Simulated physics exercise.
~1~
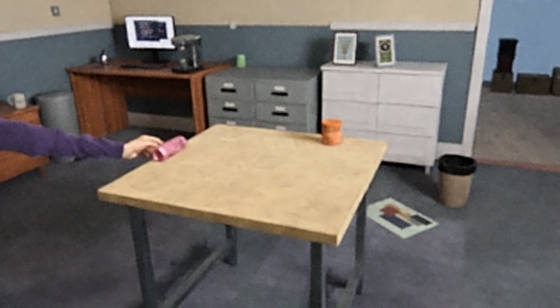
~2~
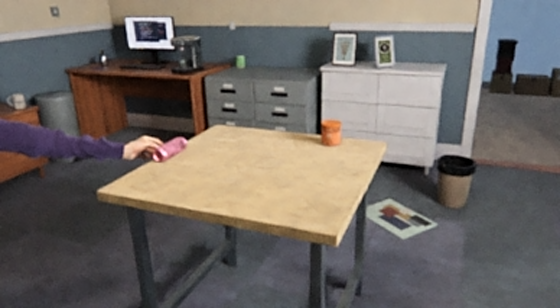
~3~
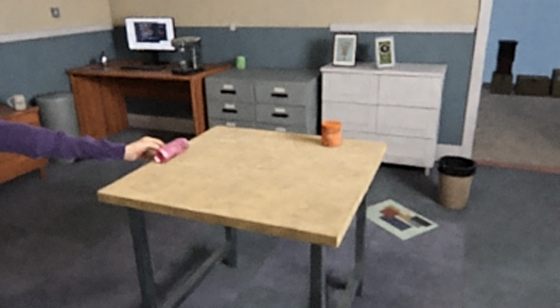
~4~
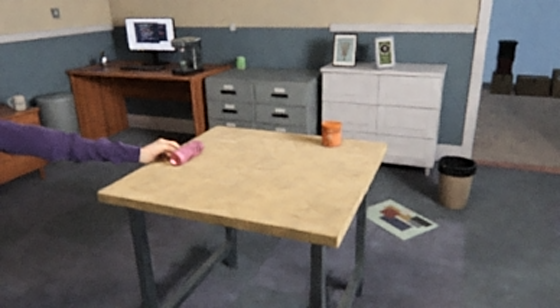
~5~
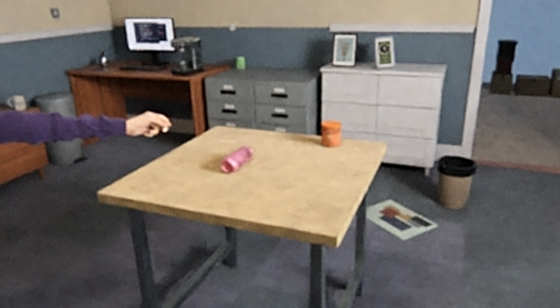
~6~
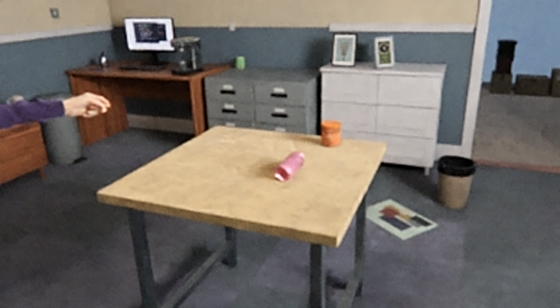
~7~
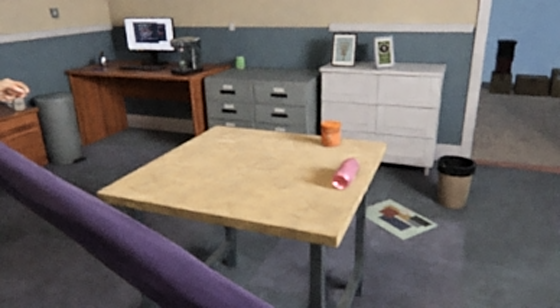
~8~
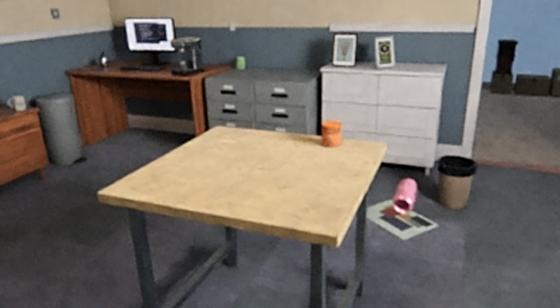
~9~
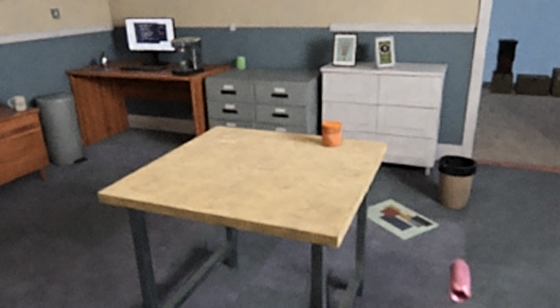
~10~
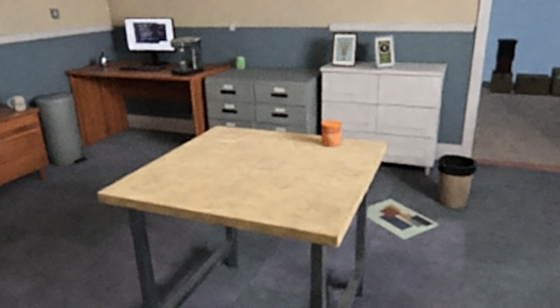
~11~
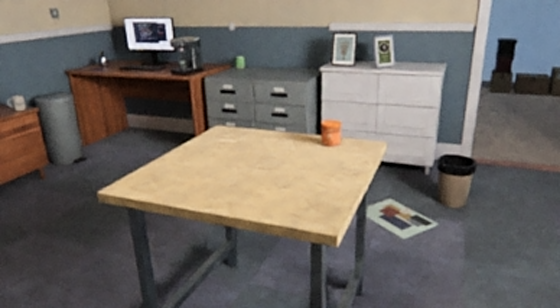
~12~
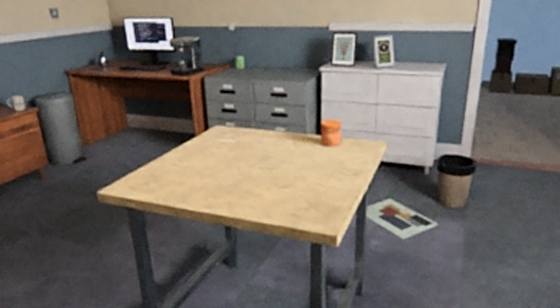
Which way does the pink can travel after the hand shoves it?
The pink can travels to the right, crossing the tabletop and going over the right edge.
